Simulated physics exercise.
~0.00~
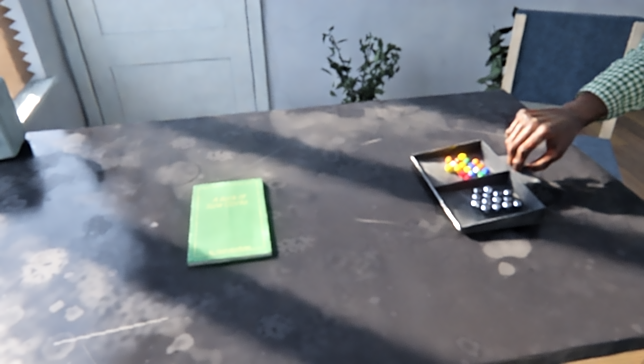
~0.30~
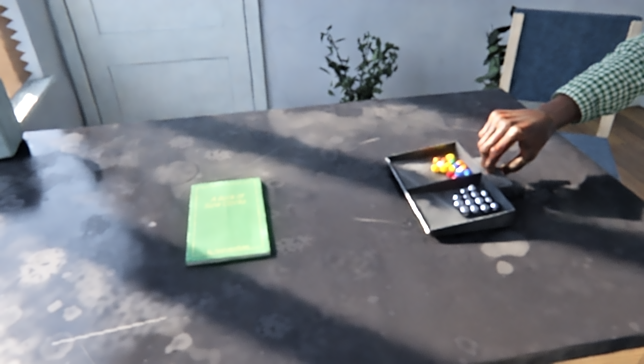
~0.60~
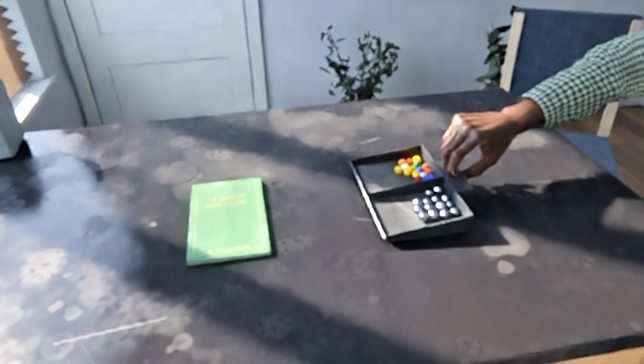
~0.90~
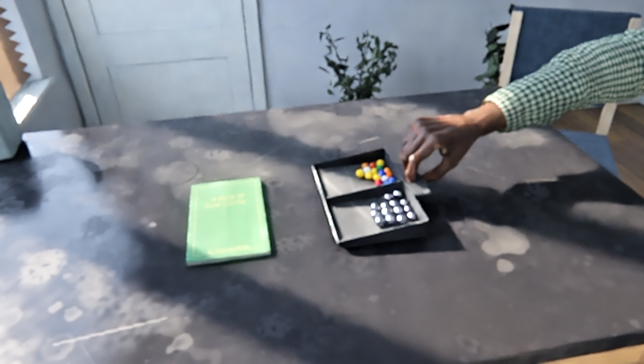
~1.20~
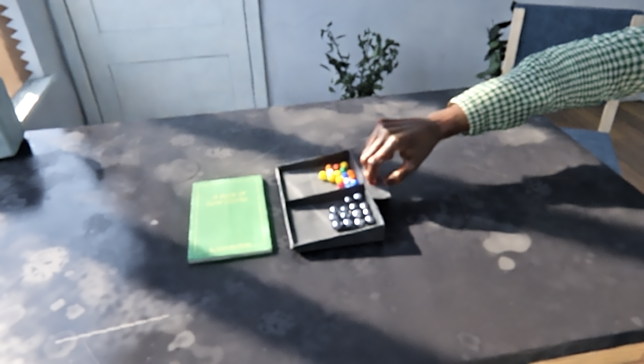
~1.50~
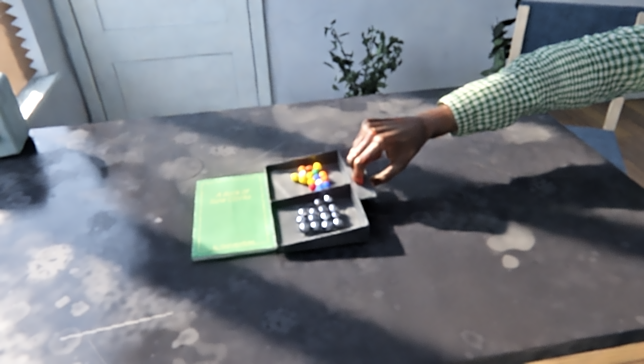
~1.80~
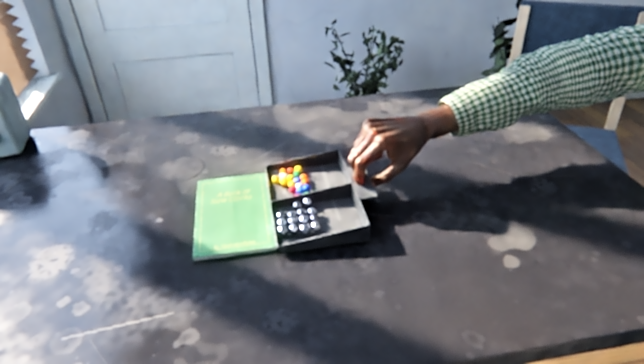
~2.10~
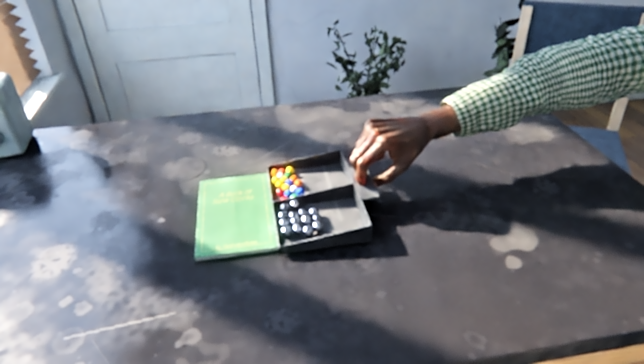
A black two-part tray, pushed by a hand in a green checked sleeve, slid left across a dark tabletop until it stopped against a thin green book, and its colourful balls and silvery balls shifted towards the book side, all staying inside.
